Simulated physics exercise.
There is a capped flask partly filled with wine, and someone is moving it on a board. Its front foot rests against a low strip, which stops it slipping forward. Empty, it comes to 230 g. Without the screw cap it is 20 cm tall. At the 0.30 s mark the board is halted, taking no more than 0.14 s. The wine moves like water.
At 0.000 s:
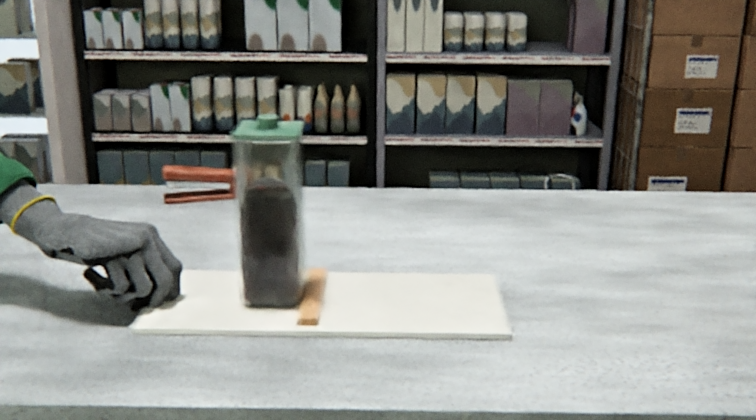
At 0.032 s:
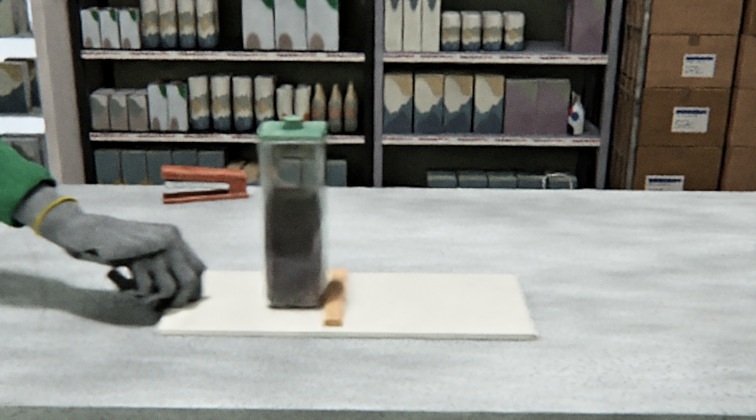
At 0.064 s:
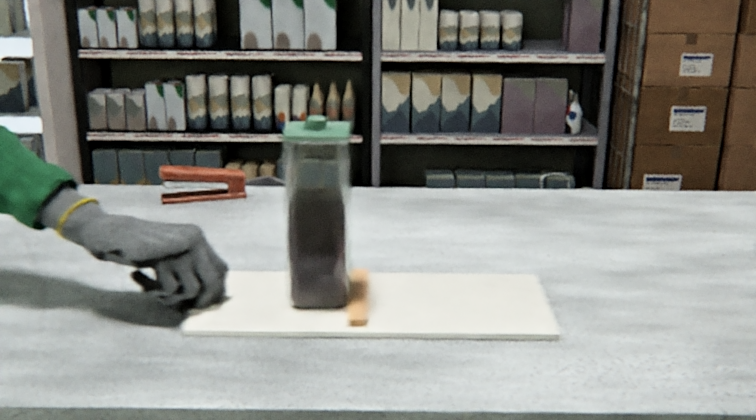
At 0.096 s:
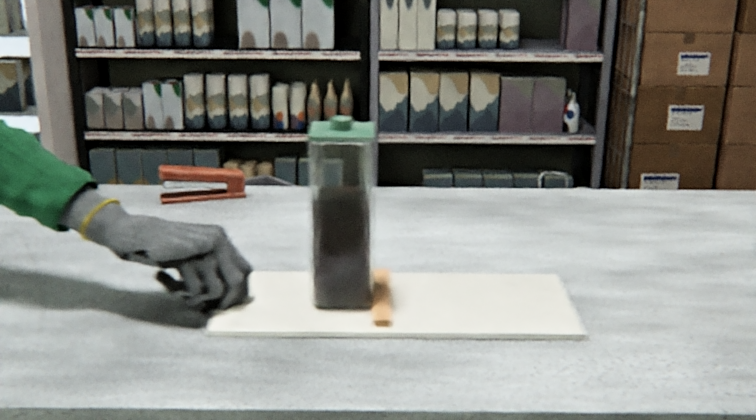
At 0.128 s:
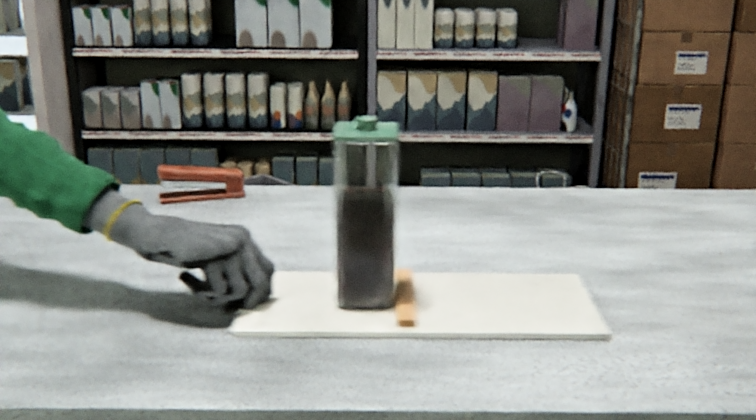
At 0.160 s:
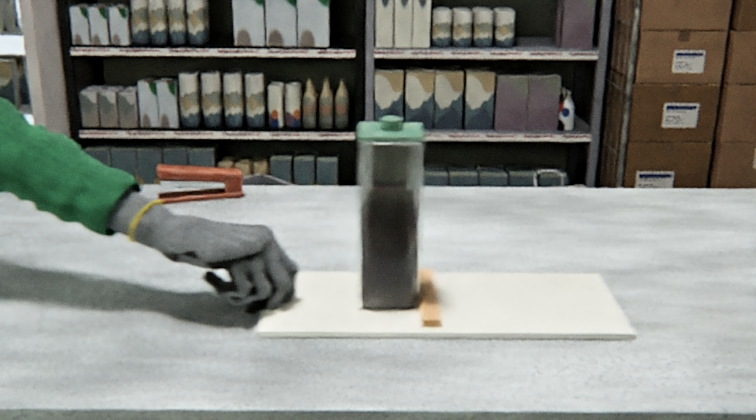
On a pale counter before stocked shelves and stacked cartons, a gray-gloved hand in a green sleeve slides a white board steadily to the right, carrying an upright green-capped flask of dark liquid beside a low wooden strip.
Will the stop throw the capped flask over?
Tip-over.
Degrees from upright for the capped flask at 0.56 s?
It leans about 30° from upright.
After 0.44 s the board moves at 0.00 m/s; the capped flask leans 11°.
After 0.56 s the capped flask leans 29°.
After 0.72 s the capped flask lies on its side.
After 0.94 s the capped flask lies on its side.
In the end the capped flask lies on its side.
